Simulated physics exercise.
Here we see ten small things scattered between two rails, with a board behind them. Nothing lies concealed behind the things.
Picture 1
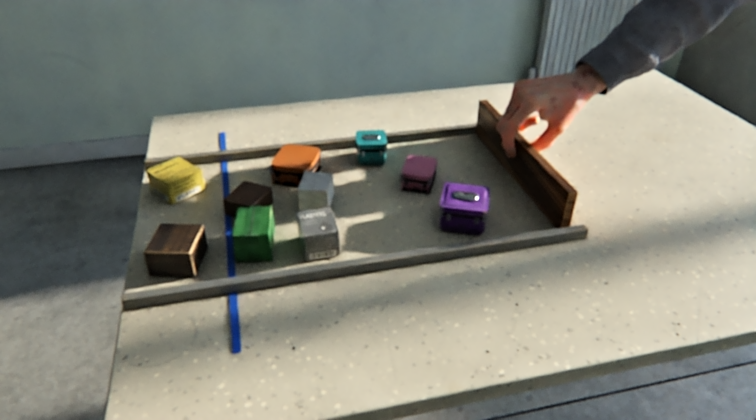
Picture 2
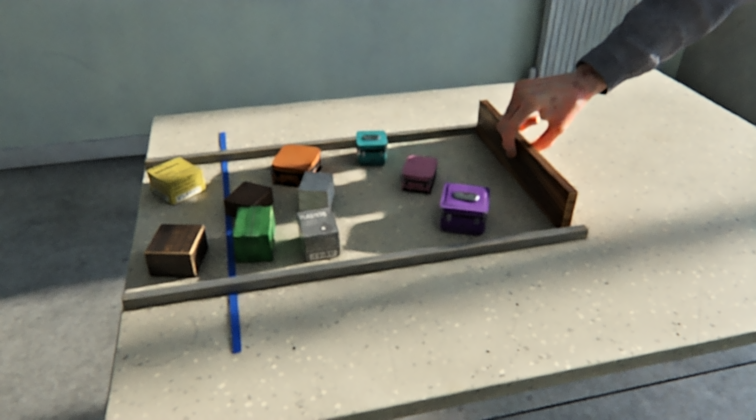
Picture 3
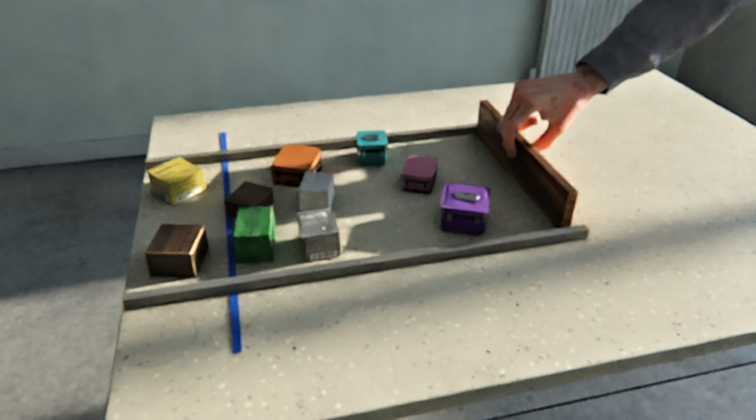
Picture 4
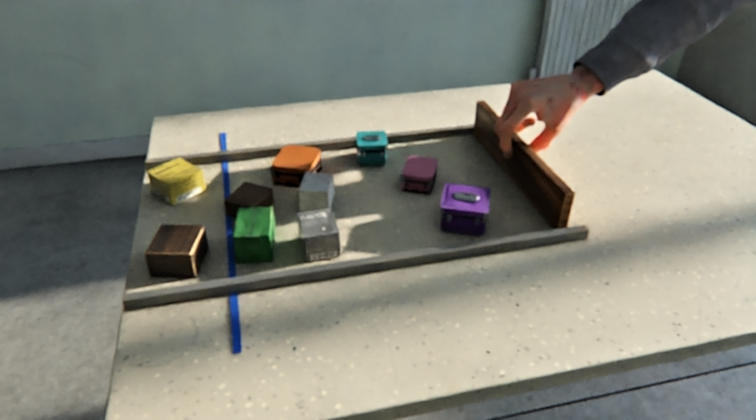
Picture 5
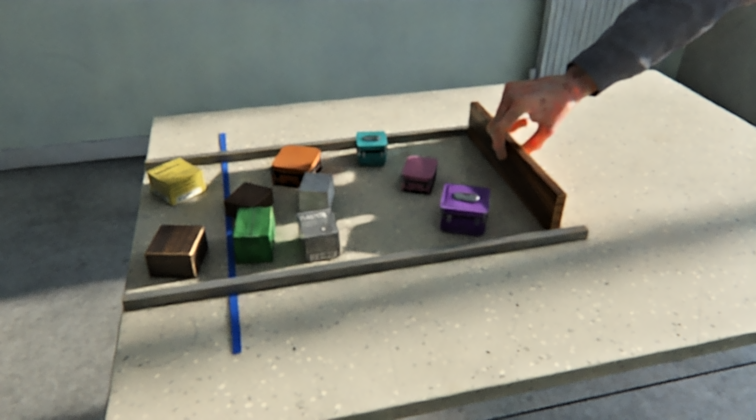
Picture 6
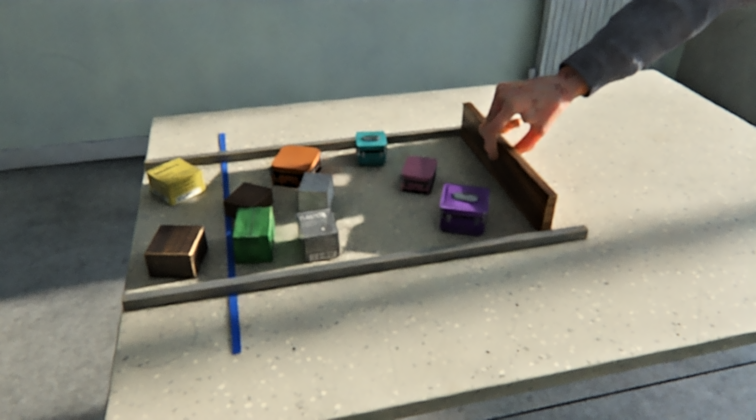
At first, a hand grips a wooden board standing behind ten small blocks and cases scattered between two rails, with blue tape crossing near the left side. The board stays almost still, then the hand slides it slightly left toward the purple case, while the scattered objects show no clear movement.
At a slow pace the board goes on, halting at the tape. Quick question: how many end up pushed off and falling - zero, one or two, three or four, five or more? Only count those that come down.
So in the end, three or four bits get shoved clean off.
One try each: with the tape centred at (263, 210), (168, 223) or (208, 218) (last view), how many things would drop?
In order: 1, 7 and 4.
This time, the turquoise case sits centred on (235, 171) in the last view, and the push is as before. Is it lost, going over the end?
Placed like that, the turquoise case keeps its spot.
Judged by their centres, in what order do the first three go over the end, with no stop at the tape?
Black block, yellow box, green box.
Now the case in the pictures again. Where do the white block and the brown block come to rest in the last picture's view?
Around (177, 212), then around (142, 221).
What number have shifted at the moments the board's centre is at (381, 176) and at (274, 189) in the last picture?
One spot: 3. Other spot: 10.
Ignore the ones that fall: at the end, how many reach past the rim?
That comes to 1 of them.
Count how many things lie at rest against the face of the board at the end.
Counting them up gives 3.
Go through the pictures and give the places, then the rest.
In the first picture, yellow box (176, 180); black block (177, 249); brown block (249, 201); board (519, 158); tape (228, 214).
In the second picture, black block (178, 250); white block (317, 192).
In the third picture, brown block (250, 201); turquoise case (372, 148).
In the fourth picture, yellow box (177, 181); orange case (297, 167).
In the fifth picture, black block (178, 251); board (510, 160).
In the sixth picture, yellow box (176, 181); black block (177, 251); brown block (249, 202); board (501, 161); tape (228, 215).
Soon after, none off yet; yellow box at rest near (176, 181); black block at rest near (177, 251); brown block at rest near (249, 202).
Then, none off yet; yellow box moved a little near (163, 182); black block moved about its own width near (124, 262); brown block moved about its own width near (187, 215).
At rest, the number that fall off is three or four; fallen, green box, black block and yellow box.
